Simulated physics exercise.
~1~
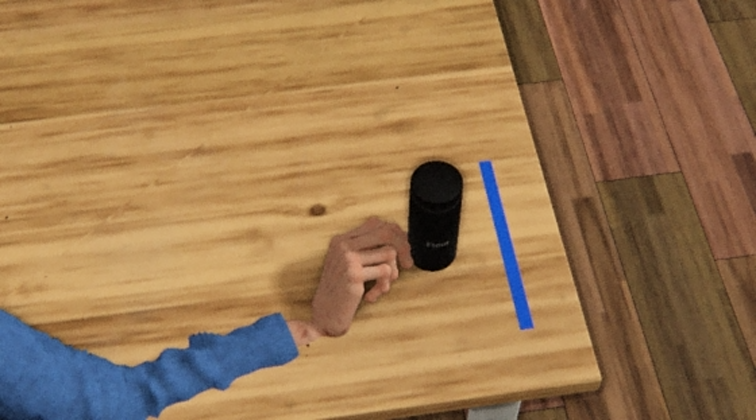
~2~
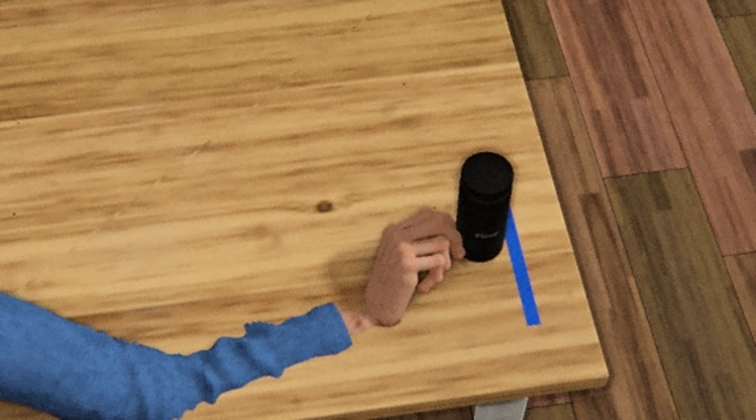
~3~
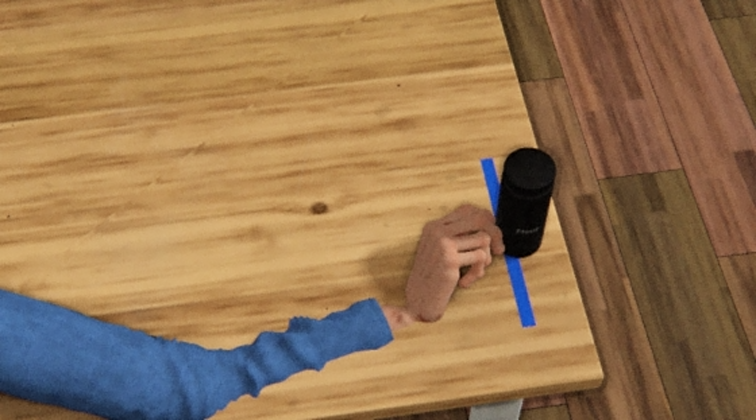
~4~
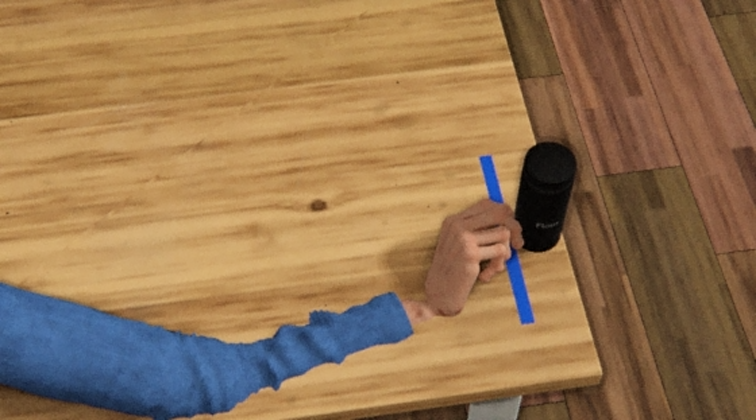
A hand pushes a black jar rightward past blue tape, leaving it upright near the table's edge.
